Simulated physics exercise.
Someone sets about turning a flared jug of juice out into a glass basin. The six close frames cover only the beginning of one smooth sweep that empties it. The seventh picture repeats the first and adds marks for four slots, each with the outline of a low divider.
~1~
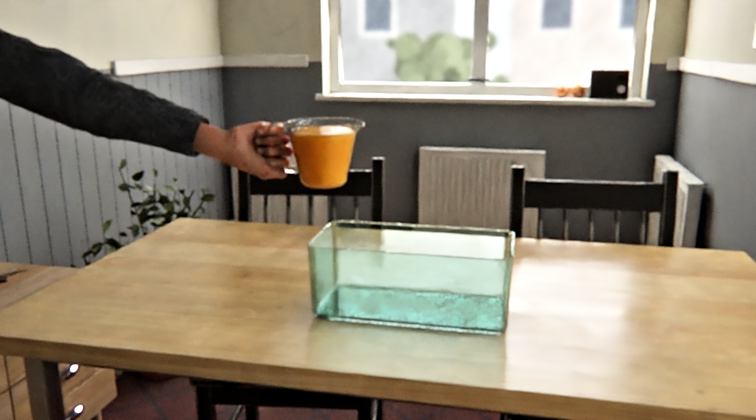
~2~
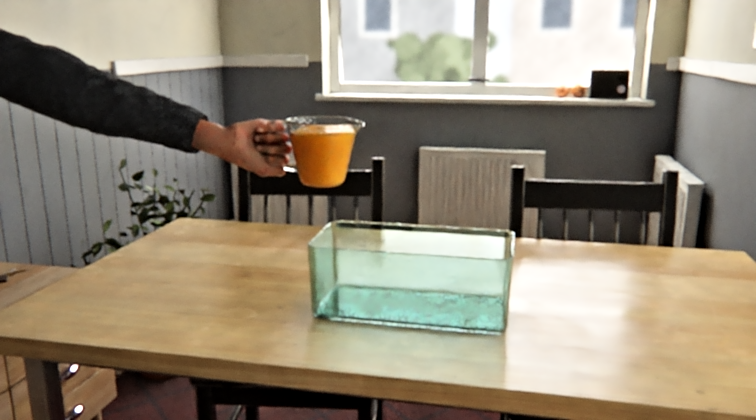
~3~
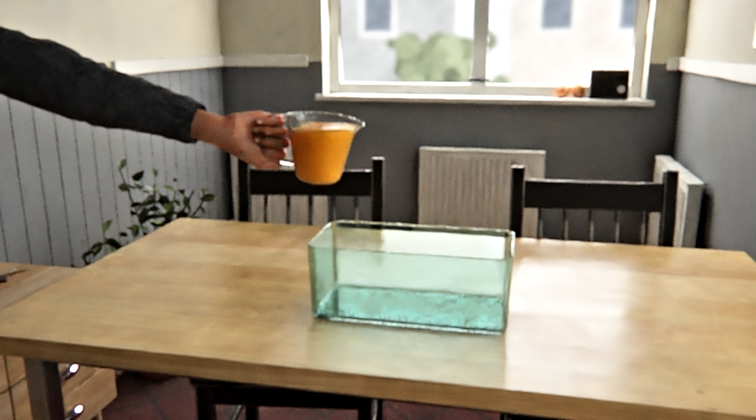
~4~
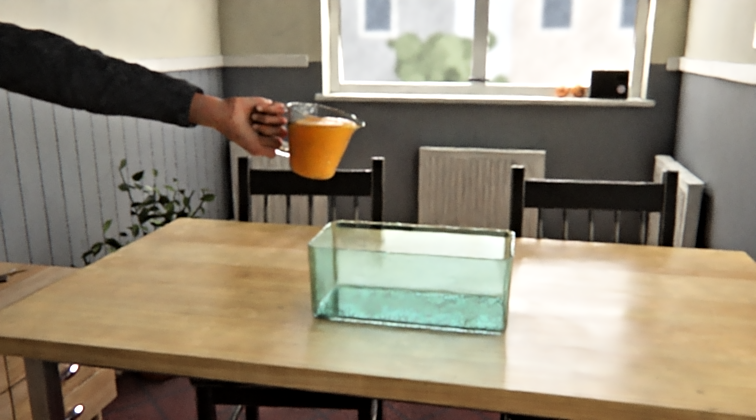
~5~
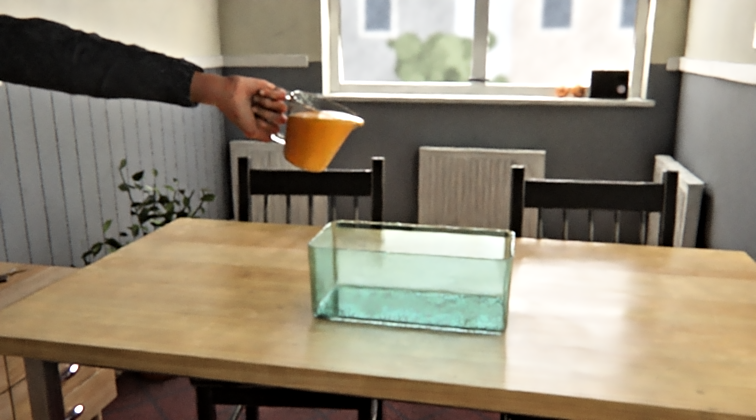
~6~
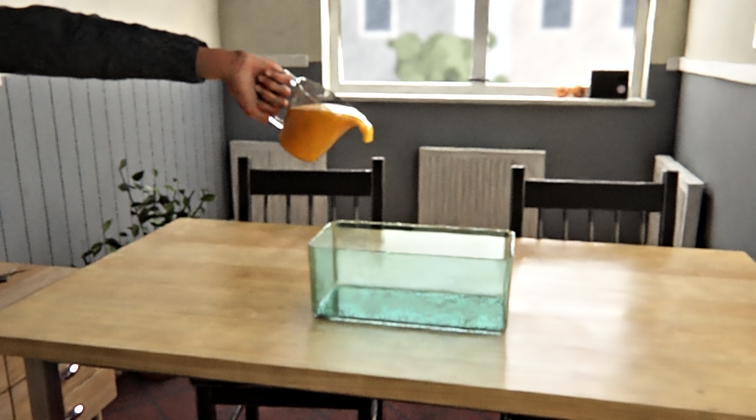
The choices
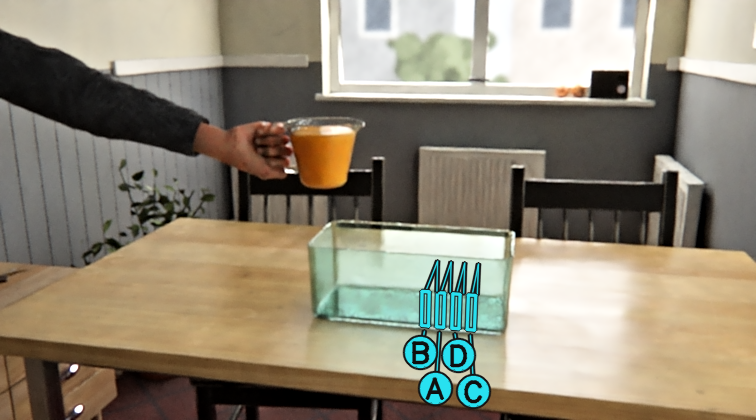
A hand tilts a jug of orange juice rightward above a glass basin until juice crosses the lip.
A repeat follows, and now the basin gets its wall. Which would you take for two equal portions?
Take B.
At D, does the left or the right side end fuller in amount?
More ends on the left.
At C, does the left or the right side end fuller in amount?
More ends on the left.
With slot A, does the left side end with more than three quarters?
Yes.
In cyan, A at (439, 332); B at (424, 330); C at (470, 335); D at (454, 333).
With A, about 94 % ends left of the wall and 3 % right of it; 3 % is lost outside.
With B, about 51 % ends left of the wall and 46 % right of it; 3 % is lost outside.
With C, about 92 % ends left of the wall and 4 % right of it; 4 % is lost outside.
With D, about 89 % ends left of the wall and 5 % right of it; 7 % is lost outside.
